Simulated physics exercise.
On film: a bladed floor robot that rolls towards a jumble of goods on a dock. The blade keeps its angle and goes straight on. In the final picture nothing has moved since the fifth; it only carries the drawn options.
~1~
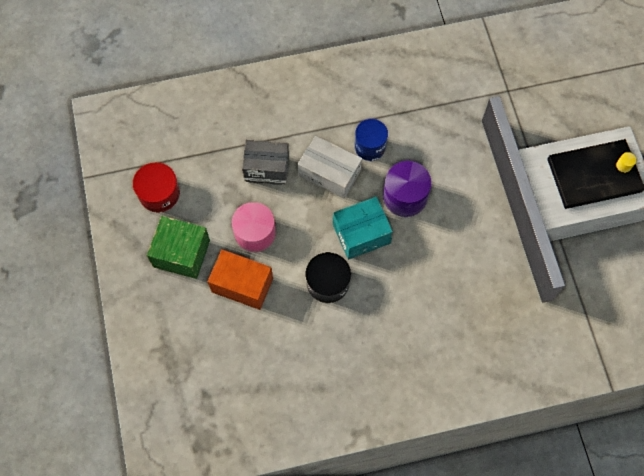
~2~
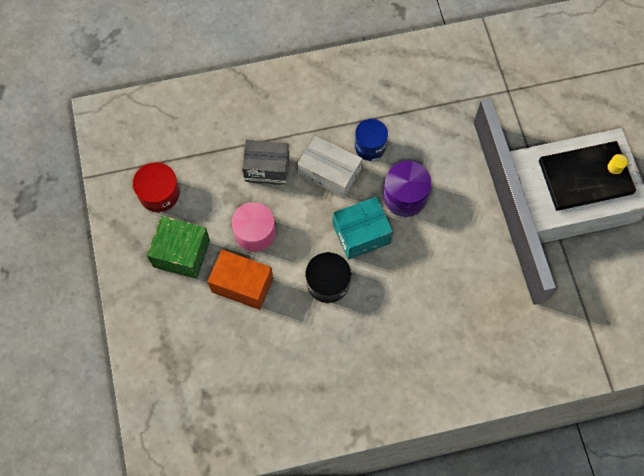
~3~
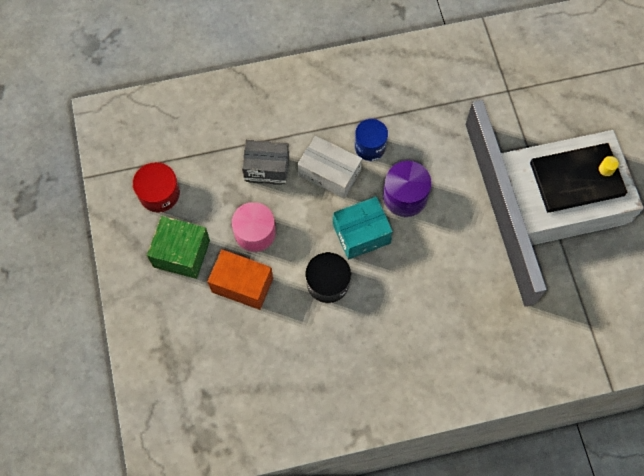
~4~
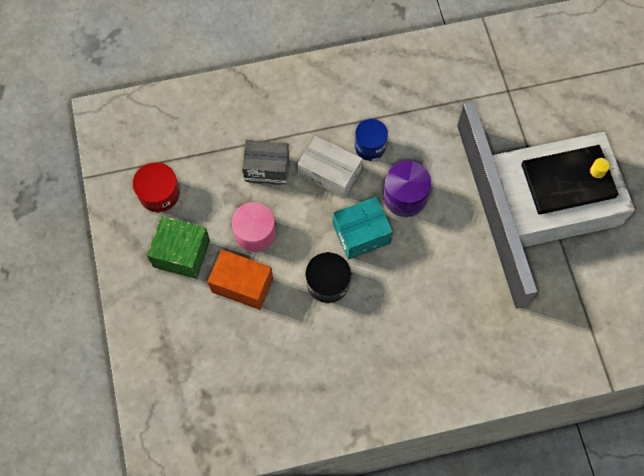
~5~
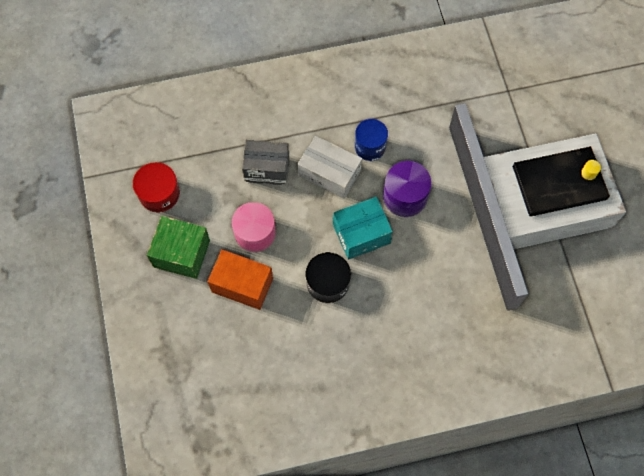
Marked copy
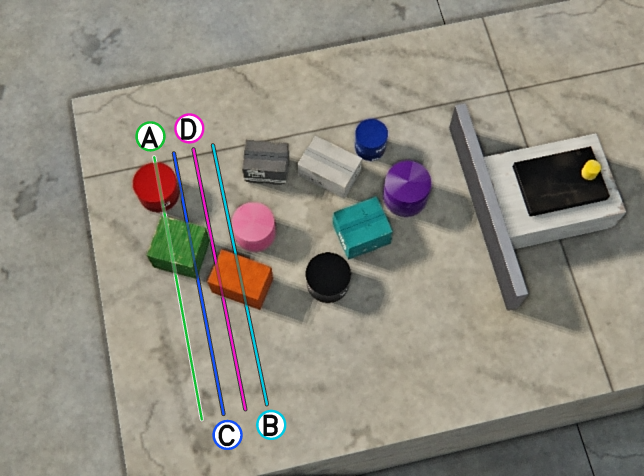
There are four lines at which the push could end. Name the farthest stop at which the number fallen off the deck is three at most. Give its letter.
Line A.
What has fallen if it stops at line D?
The red pail.
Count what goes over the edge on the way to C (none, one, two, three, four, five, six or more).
By then, two.
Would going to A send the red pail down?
By then, yes.
On the marked copy, A at (177, 281); B at (238, 268); C at (197, 276); D at (218, 272).
Following A. Soon after the start, robot (445, 205); grey parcel (254, 164); blue pail (332, 149).
Later, robot (333, 230); red pail (110, 200); green crate (148, 254).
In the end, robot (243, 249); green crate over the edge; grey parcel over the edge; three fallen.
As for the rest, B is within the limit but short; C is within the limit but short; D is within the limit but short.
